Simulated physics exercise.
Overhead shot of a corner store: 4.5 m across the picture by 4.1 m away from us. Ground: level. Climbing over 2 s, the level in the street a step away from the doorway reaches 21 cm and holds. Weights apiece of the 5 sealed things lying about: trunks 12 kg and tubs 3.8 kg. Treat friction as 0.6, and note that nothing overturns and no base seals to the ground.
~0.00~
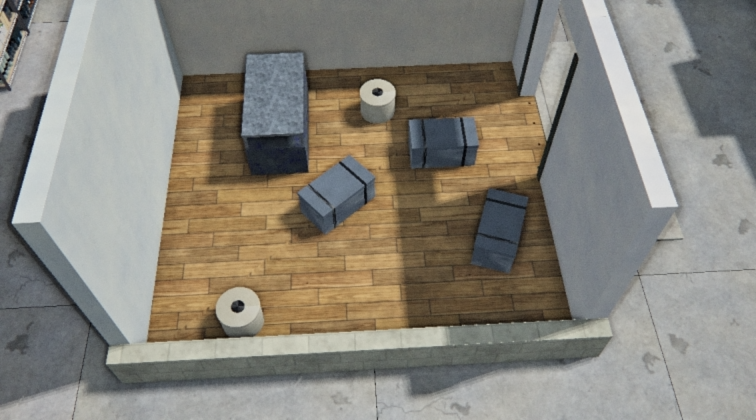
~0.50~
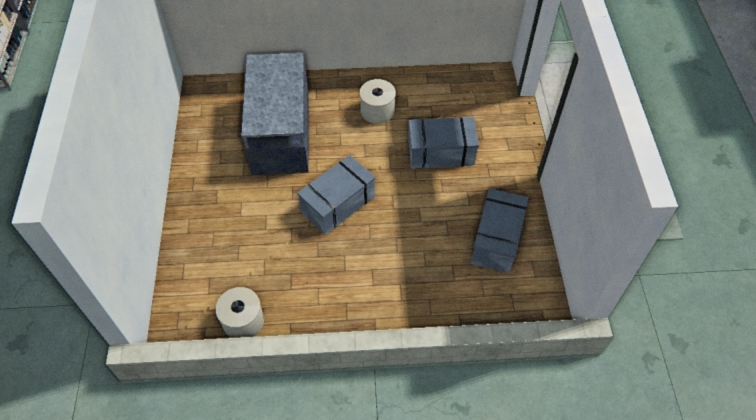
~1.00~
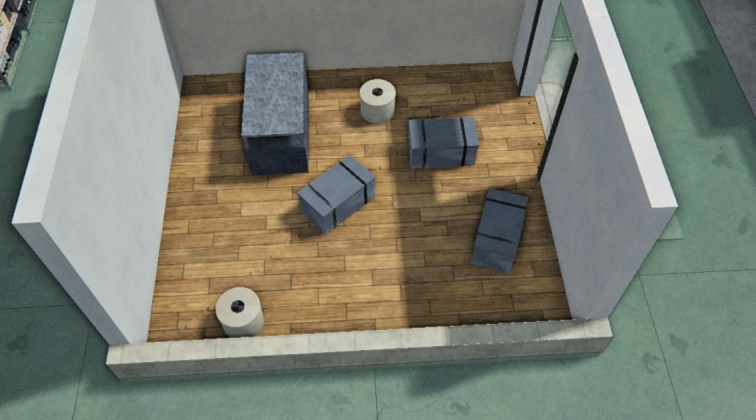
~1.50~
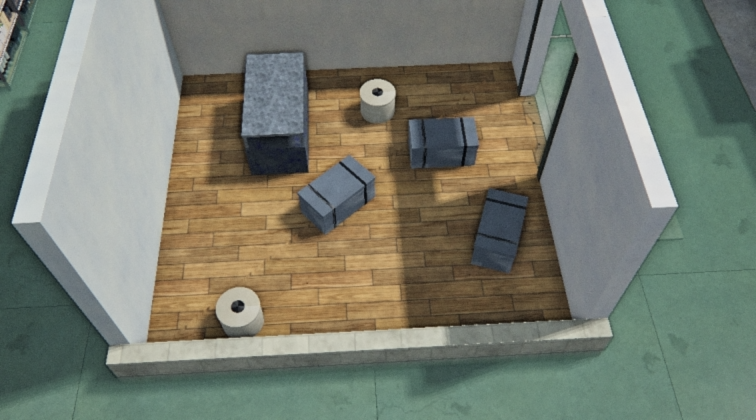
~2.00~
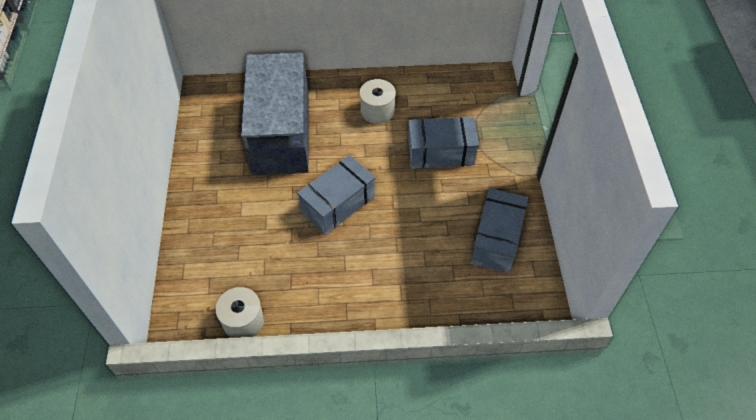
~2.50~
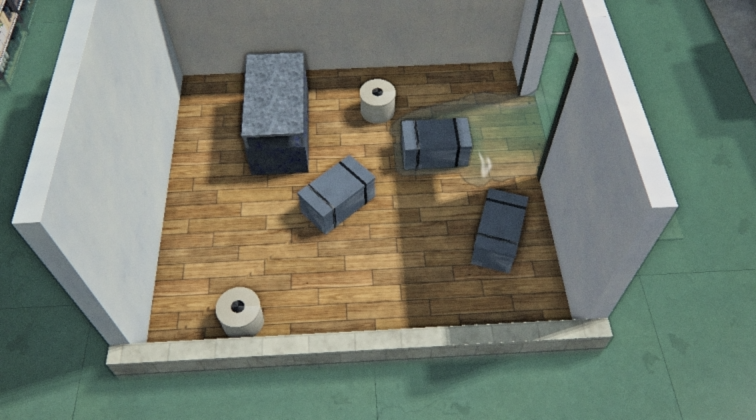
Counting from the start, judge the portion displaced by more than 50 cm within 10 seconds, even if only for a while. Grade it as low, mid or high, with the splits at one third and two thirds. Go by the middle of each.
Grade: High, two thirds or more.
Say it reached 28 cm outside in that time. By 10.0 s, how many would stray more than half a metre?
The count would be 4.
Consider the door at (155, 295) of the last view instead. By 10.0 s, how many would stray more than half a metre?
The count would be 5.
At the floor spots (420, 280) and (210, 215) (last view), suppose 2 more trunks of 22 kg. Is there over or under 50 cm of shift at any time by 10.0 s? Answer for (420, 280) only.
Below the mark.
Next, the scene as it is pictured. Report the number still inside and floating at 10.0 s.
Then: 4.
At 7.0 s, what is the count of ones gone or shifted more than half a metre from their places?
By my tally, 4.
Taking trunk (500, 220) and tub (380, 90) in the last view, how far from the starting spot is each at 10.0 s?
In turn: 0 cm, 200 cm.
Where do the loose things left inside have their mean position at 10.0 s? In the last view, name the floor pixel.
Close to pixel (298, 272).
After 3.5 s 2 of 5 are over 50 cm from their spots; 0 afloat.
After 4.5 s 2 of 5 are over 50 cm from their spots; 2 afloat.
After 7.0 s 4 of 5 are over 50 cm from their spots; 4 afloat.
After 10.0 s 4 of 5 are over 50 cm from their spots, and 4 have been at some point; 4 afloat.
